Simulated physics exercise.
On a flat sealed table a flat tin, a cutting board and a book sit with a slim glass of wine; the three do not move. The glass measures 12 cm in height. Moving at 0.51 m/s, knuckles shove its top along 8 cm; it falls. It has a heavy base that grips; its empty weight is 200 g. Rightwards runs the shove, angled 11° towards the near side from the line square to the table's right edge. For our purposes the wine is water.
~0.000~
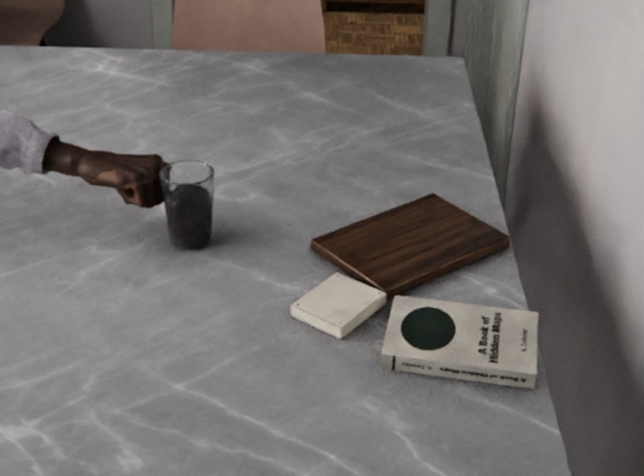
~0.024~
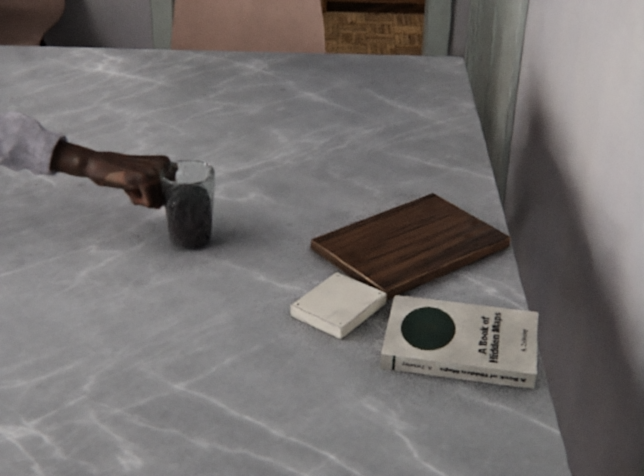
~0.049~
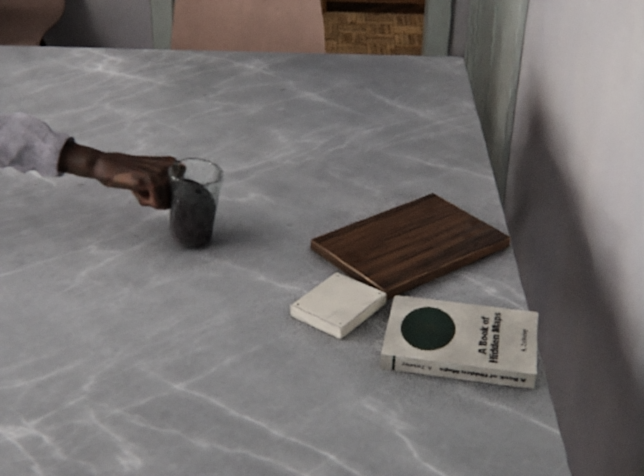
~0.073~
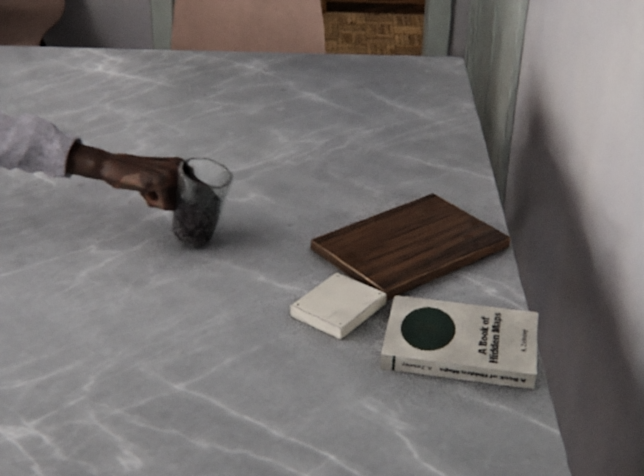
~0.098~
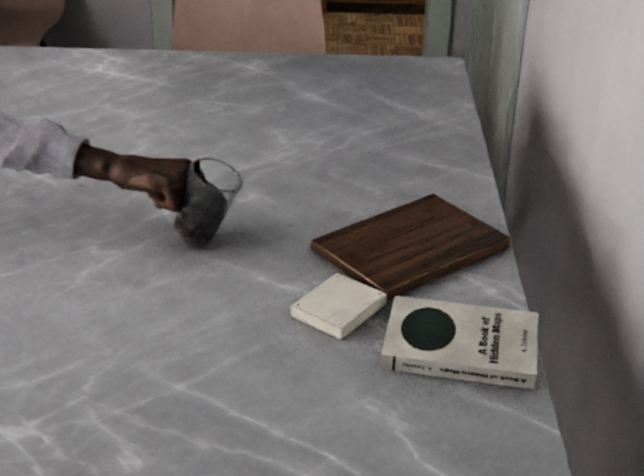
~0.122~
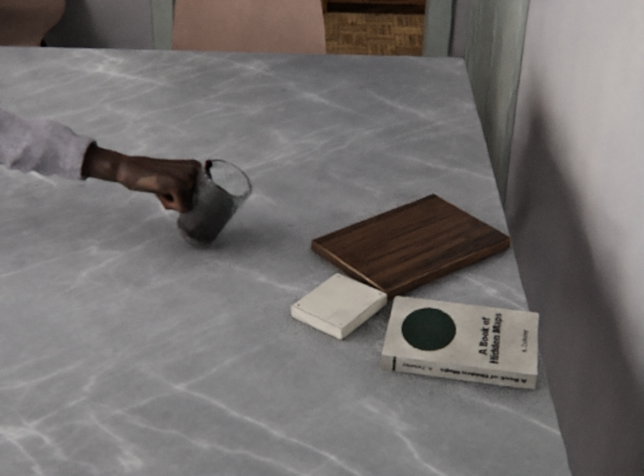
At first, a glass of dark liquid stands upright on a grey marbled table, a fist against its upper left side, with a wooden board, a small pale tin and a book lying still to the right. The knuckles then push rightwards, and the glass leans steadily further over to the right.
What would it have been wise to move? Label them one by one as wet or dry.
Flat tin - wet; cutting board - wet; book - wet.
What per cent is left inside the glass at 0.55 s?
Estimate: Around 22 in a hundred.
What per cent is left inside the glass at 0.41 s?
Some 42 in a hundred, give or take.
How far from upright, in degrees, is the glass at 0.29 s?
I'd say it sits near 86 degrees off vertical.
After 0.29 s the tilt is 86° and 84 per cent is in the glass, 0 has run off the table; wet so far, nothing.
After 0.41 s the tilt is 86° and 41 per cent is in the glass, 0 has run off the table; wet so far, flat tin, cutting board, book.
After 0.55 s the tilt is 86° and 23 per cent is in the glass, 0 has run off the table; wet so far, flat tin, cutting board, book.
After 0.79 s the tilt is 86° and 12 per cent is in the glass, 4 has run off the table; wet so far, flat tin, cutting board, book.
In the end 6 per cent is in the glass, 17 has run off the table; wet so far, flat tin, cutting board, book.
